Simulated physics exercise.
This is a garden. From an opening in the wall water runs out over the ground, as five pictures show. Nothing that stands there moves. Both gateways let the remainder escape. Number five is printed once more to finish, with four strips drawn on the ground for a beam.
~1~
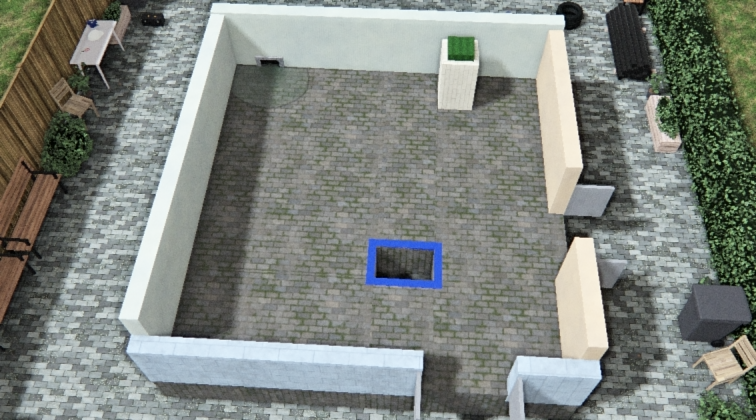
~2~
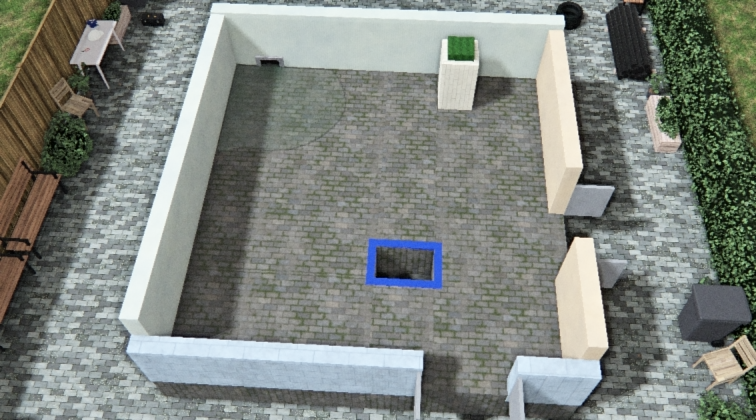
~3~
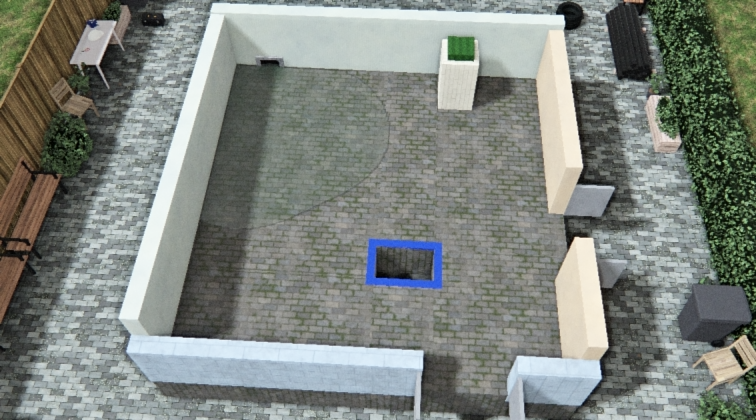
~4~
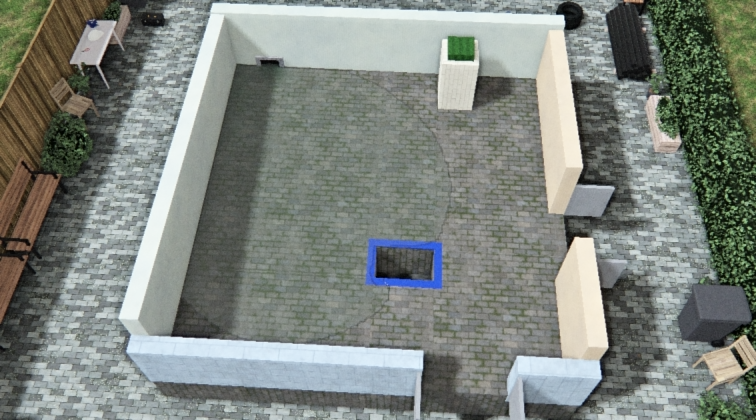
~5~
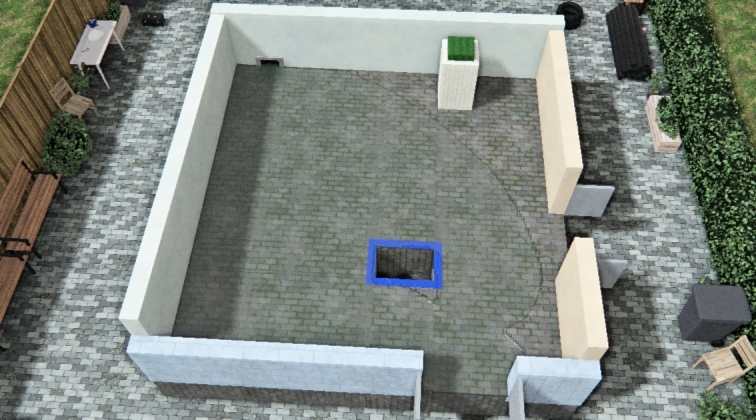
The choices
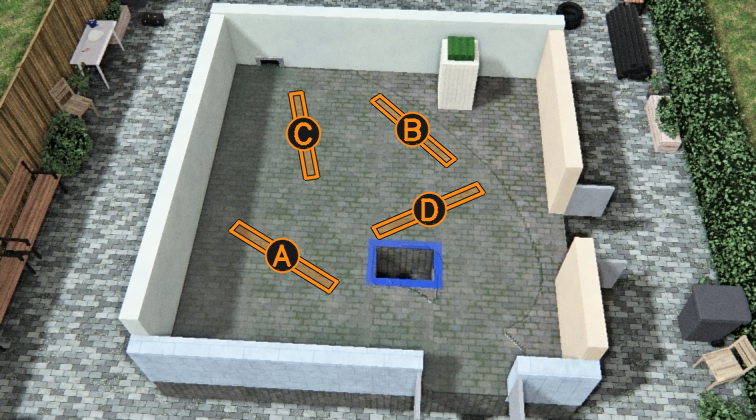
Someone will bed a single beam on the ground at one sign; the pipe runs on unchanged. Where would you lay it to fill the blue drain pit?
A works best here.
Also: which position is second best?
That is position B.
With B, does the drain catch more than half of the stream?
No.
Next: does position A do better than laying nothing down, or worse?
Better.
On the marked copy, A from (234, 226) to (333, 286); B from (375, 98) to (450, 162); C from (296, 93) to (311, 177); D from (376, 232) to (480, 188).
If A is chosen, about 46 % of the stream goes into the blue drain pit, about 54 % out by the gates.
If B is chosen, about 28 % of the stream goes into the blue drain pit, about 72 % out by the gates.
If C is chosen, about 18 % of the stream goes into the blue drain pit, about 82 % out by the gates.
If D is chosen, about 17 % of the stream goes into the blue drain pit, about 83 % out by the gates.
